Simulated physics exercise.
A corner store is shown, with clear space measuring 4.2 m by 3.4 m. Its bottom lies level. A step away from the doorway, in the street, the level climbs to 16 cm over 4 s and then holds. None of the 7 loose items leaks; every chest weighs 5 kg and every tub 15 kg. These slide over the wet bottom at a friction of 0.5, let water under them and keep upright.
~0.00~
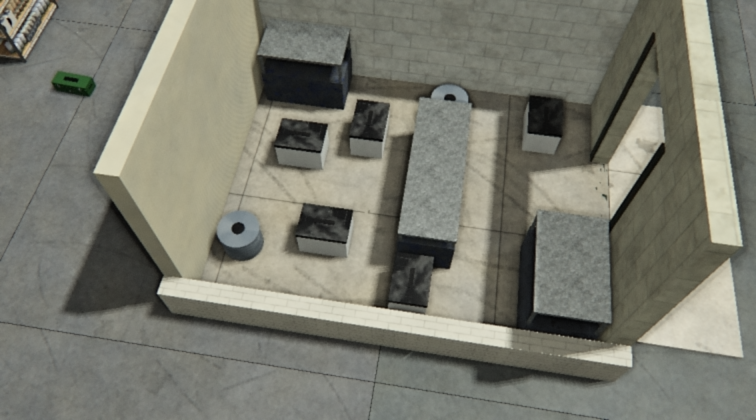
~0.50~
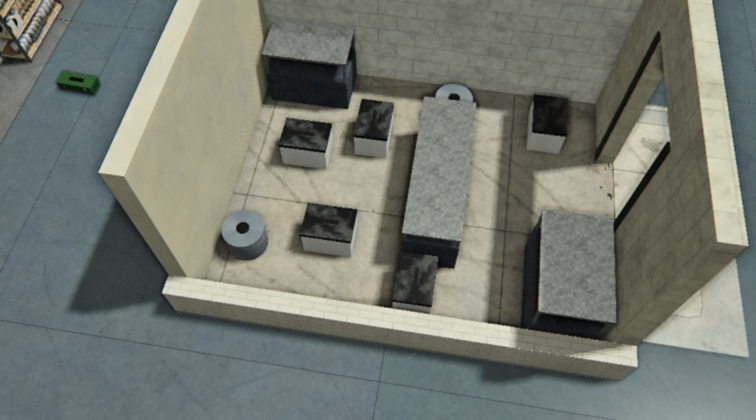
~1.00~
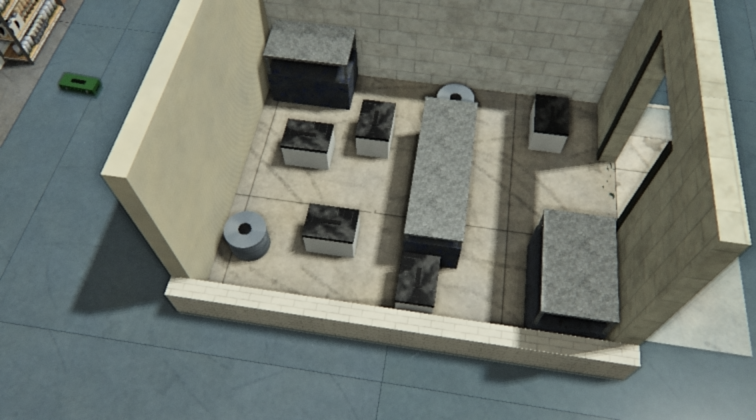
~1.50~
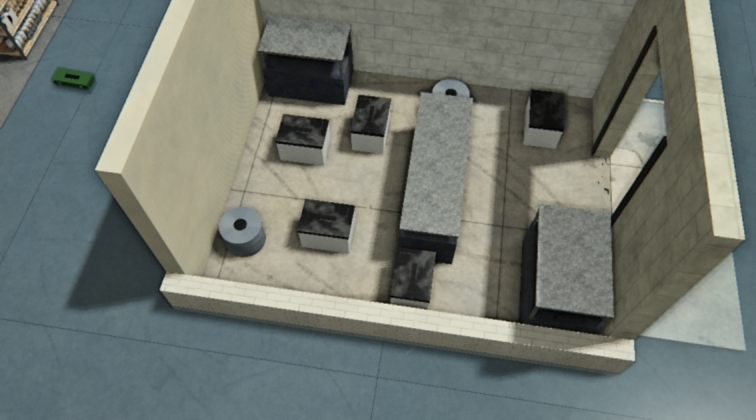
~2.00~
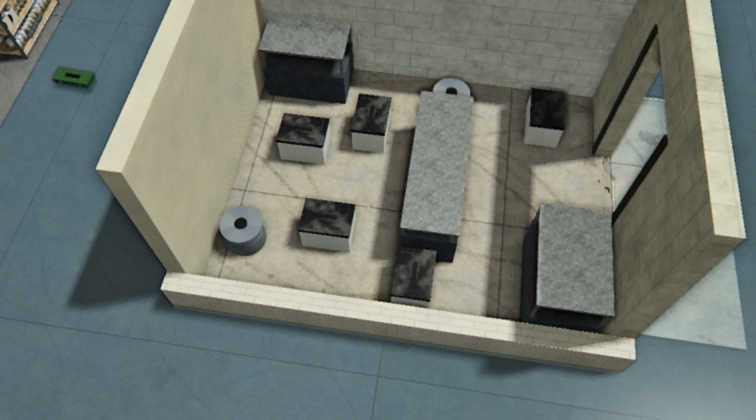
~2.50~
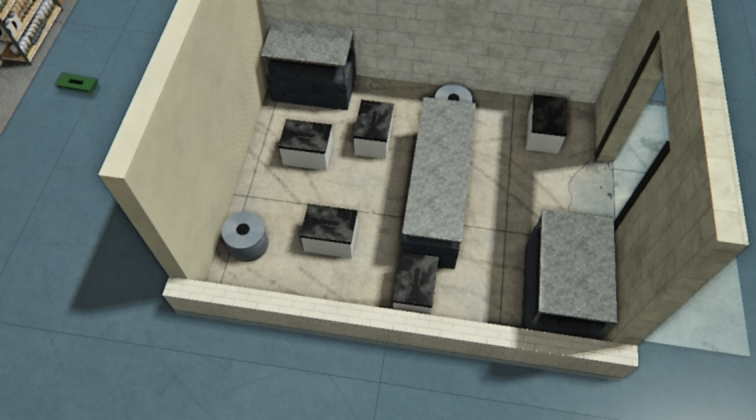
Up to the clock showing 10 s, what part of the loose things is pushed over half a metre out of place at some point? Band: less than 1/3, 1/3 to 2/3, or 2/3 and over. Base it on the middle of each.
Watching this, I'd call it a small share.
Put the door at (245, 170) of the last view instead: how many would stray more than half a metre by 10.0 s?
The answer would then be 4.
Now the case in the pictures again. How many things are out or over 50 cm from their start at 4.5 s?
By my reckoning, 0.
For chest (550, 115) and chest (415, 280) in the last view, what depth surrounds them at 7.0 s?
I'd estimate 5 cm for the first and 3 cm for the second.
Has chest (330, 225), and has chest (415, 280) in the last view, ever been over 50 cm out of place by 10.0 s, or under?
Taking them in turn, I'd say smaller and greater.
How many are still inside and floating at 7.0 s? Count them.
Total: 1.
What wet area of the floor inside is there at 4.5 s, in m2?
At that time the wet patch spans about 3.0 m2.
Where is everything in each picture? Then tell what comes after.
The first frame shows a chest at (324, 222) rests on the ground; a chest at (546, 115), on the bottom; 0.0 m2 under water; 0 of 7 have shifted.
The second frame shows a chest at (329, 221), on the bottom; a chest at (551, 114), on the bottom; water covers 0.0 m2; 0 of 7 have shifted.
The third frame shows a chest at (331, 222) rests on the ground; a chest at (552, 114), on the bottom; water covers 0.0 m2; 0 of 7 have shifted.
The fourth frame shows a chest at (326, 218) rests on the ground; a chest at (548, 109) rests on the ground; water covers 0.0 m2; 0 of 7 have shifted.
The fifth frame shows a chest at (327, 217) rests on the ground; a chest at (548, 108), on the bottom; 0.0 m2 under water; 0 of 7 have shifted.
The sixth frame shows a chest at (329, 223) rests on the ground; a chest at (550, 114) rests on the ground; water covers 0.2 m2; 0 of 7 have shifted.
After 3.5 s 0 of 7 are over 50 cm from their spots; 0 afloat.
After 4.5 s 0 of 7 are over 50 cm from their spots; 0 afloat.
After 7.0 s 0 of 7 are over 50 cm from their spots; 1 afloat.
After 10.0 s 1 of 7 are over 50 cm from their spots, and 1 have been at some point; 3 afloat.
